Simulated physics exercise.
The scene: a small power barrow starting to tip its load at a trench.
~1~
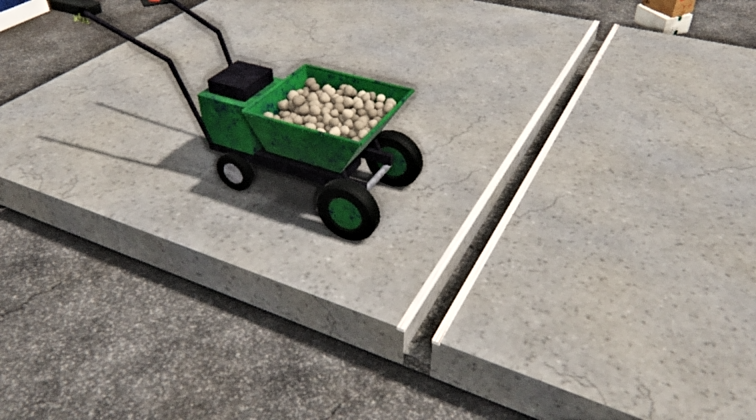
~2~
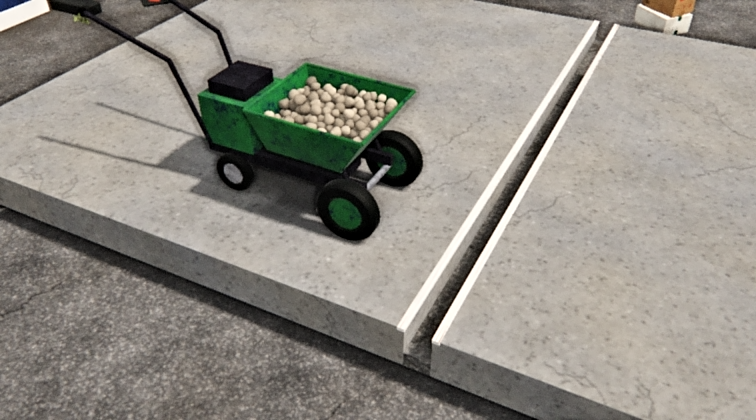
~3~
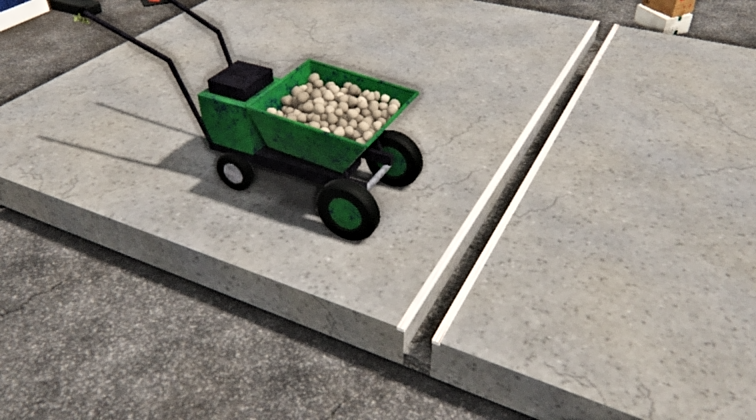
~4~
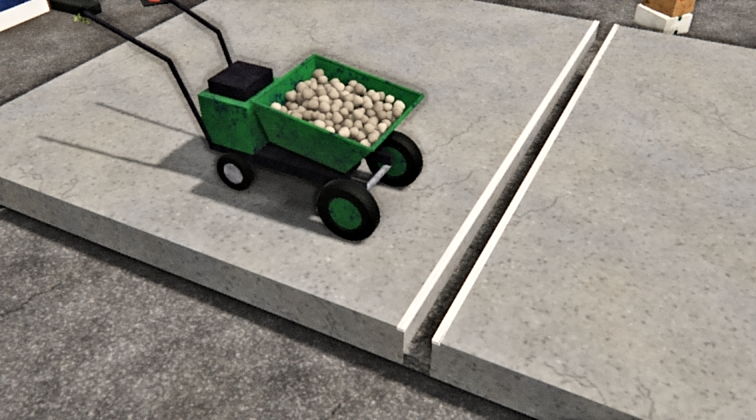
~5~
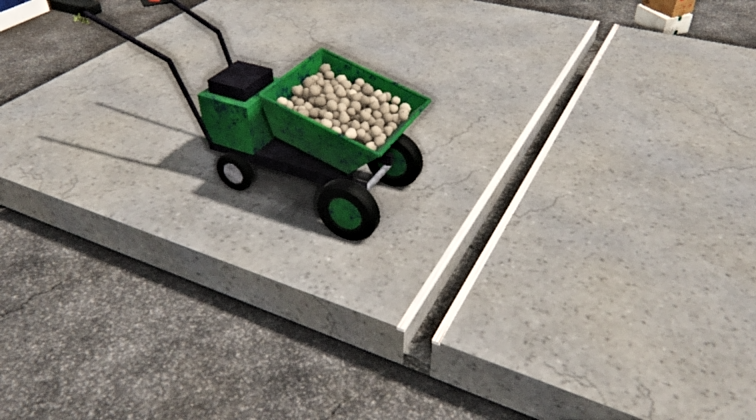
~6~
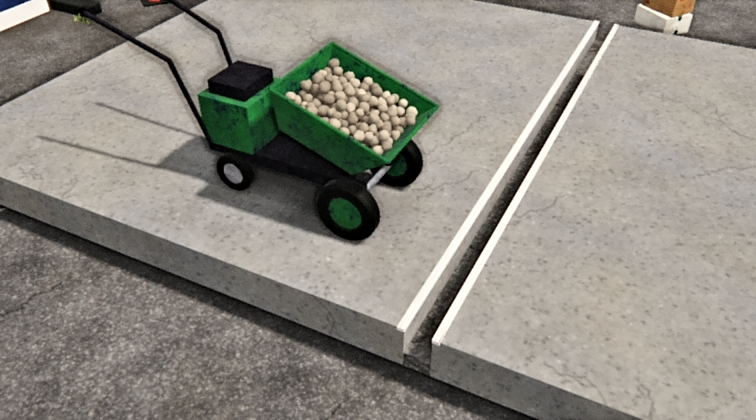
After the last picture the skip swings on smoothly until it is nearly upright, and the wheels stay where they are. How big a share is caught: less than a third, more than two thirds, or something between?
Between the edges lies from one third to two thirds of the load.
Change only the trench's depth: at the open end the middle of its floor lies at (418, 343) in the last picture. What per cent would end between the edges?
Roughly 40 in a hundred.
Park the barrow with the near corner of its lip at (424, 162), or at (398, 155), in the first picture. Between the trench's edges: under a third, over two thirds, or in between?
In turn: Under a third; under a third.
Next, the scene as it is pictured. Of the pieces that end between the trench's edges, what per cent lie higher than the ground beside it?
Some 25 per cent.
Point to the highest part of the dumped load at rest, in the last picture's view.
At about (478, 232).
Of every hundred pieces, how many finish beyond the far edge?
It comes to 30 per cent or so.
Soon after the last picture, skip tipped steeply; all in the skip.
A little later, skip tipped right over; about two thirds in the skip; a small part short of the trench; about a quarter in or heaped over the trench; a small part beyond it; a small part falling.
Later still, skip tipped right over; a small part in the skip; a small part short of the trench; about half in or heaped over the trench; about a quarter beyond it.
At rest, skip tipped right over; a small part short of the trench; about half in or heaped over the trench; about a third beyond it.
